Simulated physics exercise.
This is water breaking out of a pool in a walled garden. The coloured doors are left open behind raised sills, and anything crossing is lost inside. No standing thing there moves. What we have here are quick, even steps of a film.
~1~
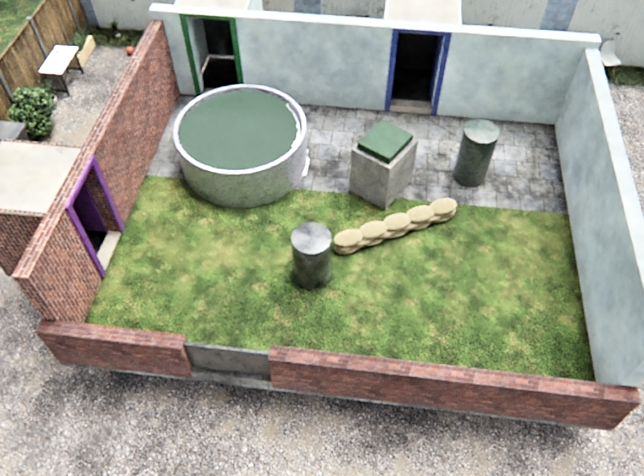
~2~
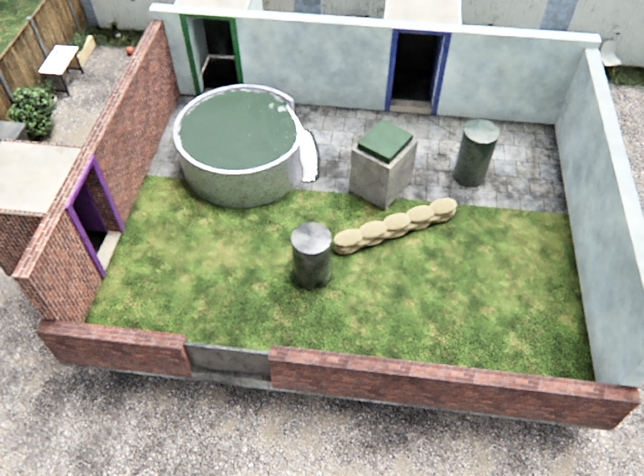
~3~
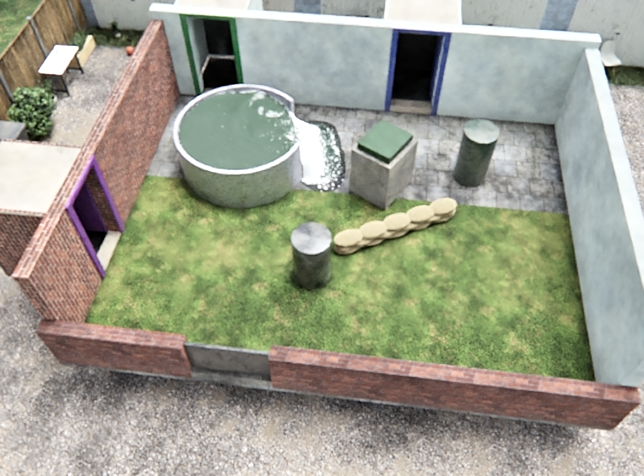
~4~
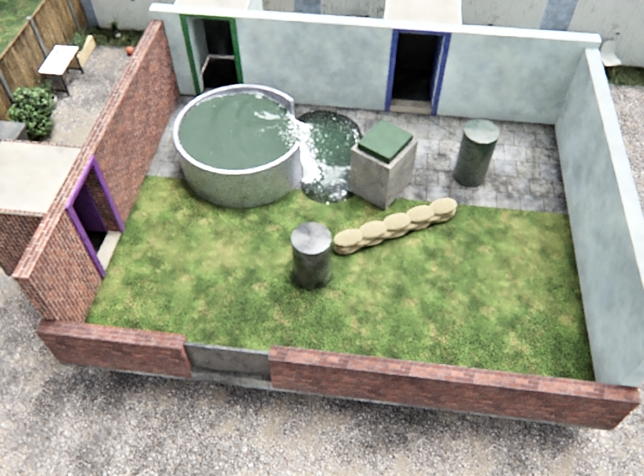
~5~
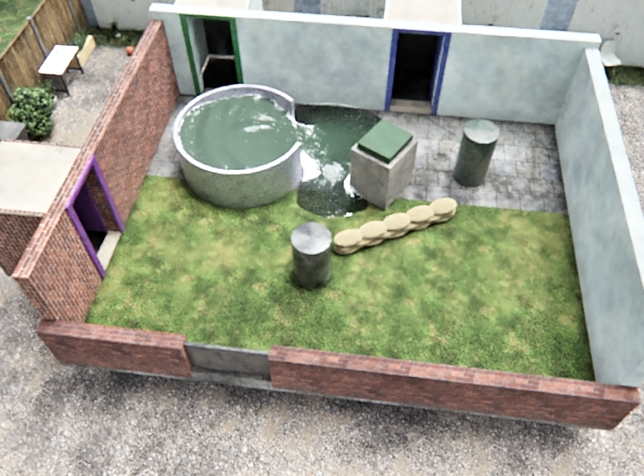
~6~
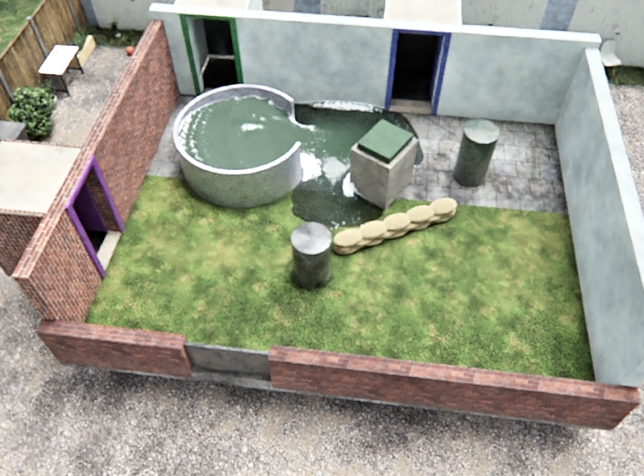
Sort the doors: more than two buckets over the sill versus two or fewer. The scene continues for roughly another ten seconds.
Sorted by door: Green door - two or fewer; purple door - two or fewer; blue door - more than two.
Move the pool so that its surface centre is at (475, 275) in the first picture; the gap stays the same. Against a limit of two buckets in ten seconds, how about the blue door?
Then the blue door falls short.
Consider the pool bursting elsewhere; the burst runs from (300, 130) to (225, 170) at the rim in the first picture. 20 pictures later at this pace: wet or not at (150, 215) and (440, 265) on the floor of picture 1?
As listed: Unflooded, submerged.
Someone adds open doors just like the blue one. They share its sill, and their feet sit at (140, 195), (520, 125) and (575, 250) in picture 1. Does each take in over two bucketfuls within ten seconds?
One, ends up below; two, ends up above; three, ends up below.
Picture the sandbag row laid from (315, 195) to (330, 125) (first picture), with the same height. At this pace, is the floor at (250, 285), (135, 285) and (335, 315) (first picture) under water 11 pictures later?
Going point by point, I'd say waterlogged, then left untouched, then left untouched.
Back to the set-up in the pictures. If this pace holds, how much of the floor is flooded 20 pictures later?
Around 50 in a hundred.
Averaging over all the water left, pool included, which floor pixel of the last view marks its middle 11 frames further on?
Near pixel (330, 154).
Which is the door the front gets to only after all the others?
I'd go with the purple door.
A moment on, water covers 20 % of the floor; the green door not reached, the purple door not reached, the blue door wet at the sill, nothing in.
Next, water covers 30 % of the floor; the green door not reached, the purple door not reached, the blue door over two buckets in.
Then, water covers 50 % of the floor; the green door wet at the sill, nothing in, the purple door not reached, the blue door far over two buckets in.
Later, water covers 85 % of the floor; the green door wet at the sill, nothing in, the purple door not reached, the blue door far over two buckets in.
In the end, water covers 100 % of the floor; the green door wet at the sill, nothing in, the purple door wet at the sill, nothing in, the blue door far over two buckets in.
